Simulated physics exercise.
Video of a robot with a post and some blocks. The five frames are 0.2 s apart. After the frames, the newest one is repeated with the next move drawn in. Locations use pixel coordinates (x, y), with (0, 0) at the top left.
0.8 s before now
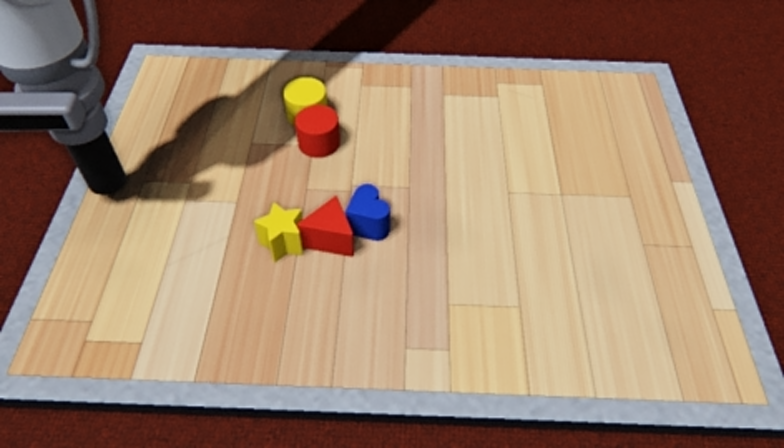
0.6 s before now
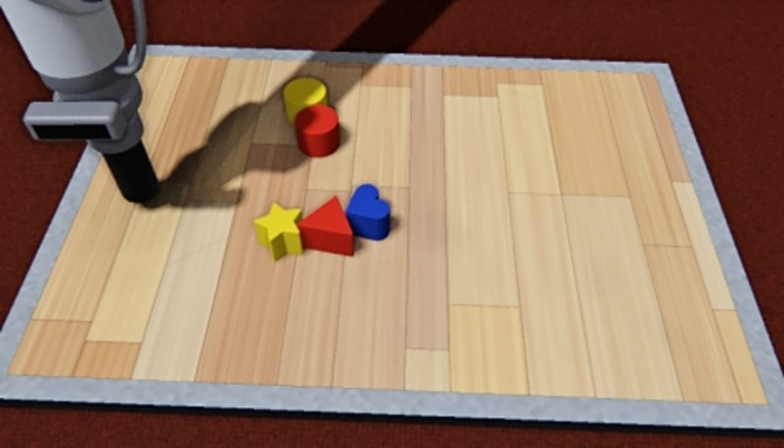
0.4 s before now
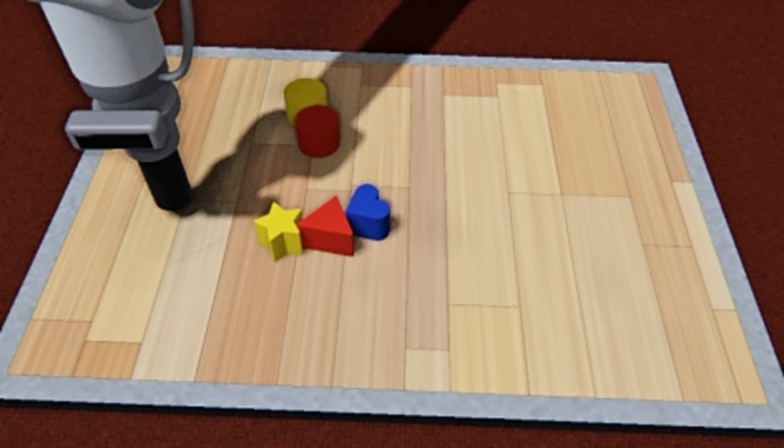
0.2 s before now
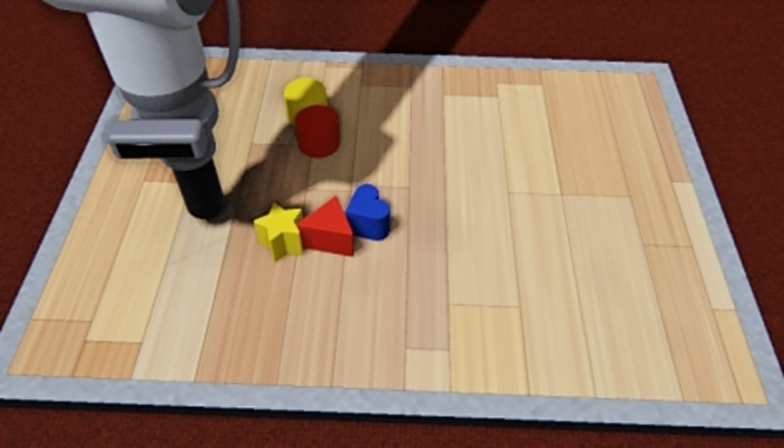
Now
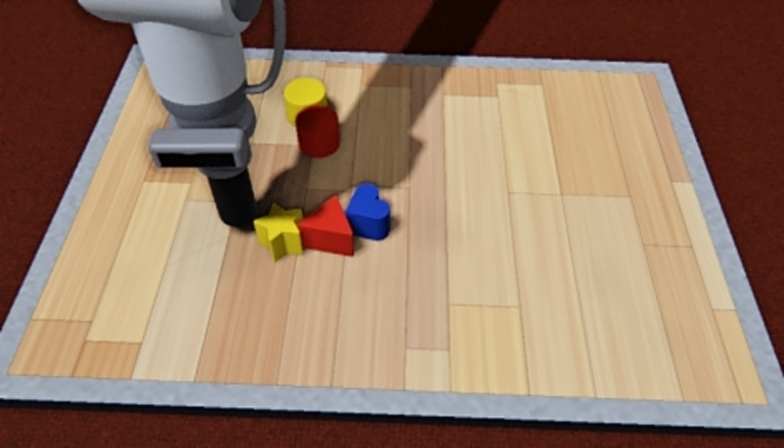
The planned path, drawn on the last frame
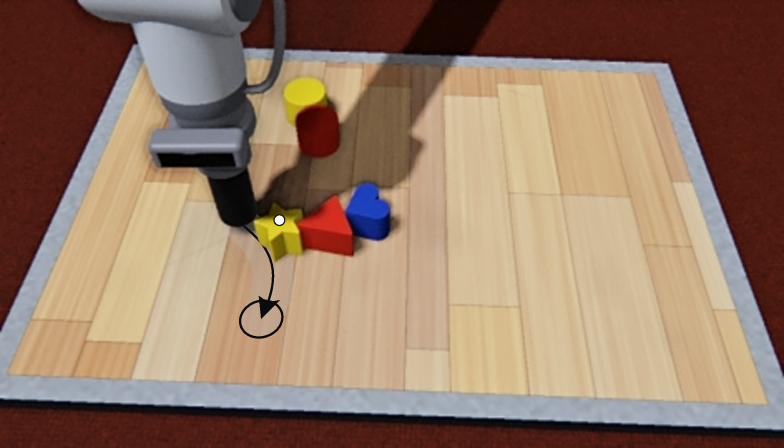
Robot arm with a black post sliding right across a wooden board, nearing a yellow star beside a red triangle and blue heart.
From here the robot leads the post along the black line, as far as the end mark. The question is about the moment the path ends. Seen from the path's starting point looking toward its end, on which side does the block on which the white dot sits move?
The left.
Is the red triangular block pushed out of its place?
Yes
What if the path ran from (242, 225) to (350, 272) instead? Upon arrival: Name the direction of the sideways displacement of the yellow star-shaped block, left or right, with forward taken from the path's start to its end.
Facing from start to end, it will go to the right.
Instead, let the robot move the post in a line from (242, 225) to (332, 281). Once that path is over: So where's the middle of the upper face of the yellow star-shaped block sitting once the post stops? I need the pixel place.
The top centre is at (357, 280).
The drawn path runs from (242, 225) through (265, 249) and (273, 282) to (261, 319); the dot is on the yellow star-shaped block.
The first path, step by step. One third of the way, post at (262, 237); yellow star-shaped block at (293, 237), turned 15° anticlockwise; red triangular block at (335, 219), turned 20° anticlockwise.
Two thirds of the way, post at (270, 271); yellow star-shaped block at (306, 253), turned 45° anticlockwise; red triangular block at (338, 222), turned 40° anticlockwise.
At the end, post at (258, 308); yellow star-shaped block at (306, 254), turned 50° anticlockwise; red triangular block at (338, 222), turned 40° anticlockwise; blue heart not moved.
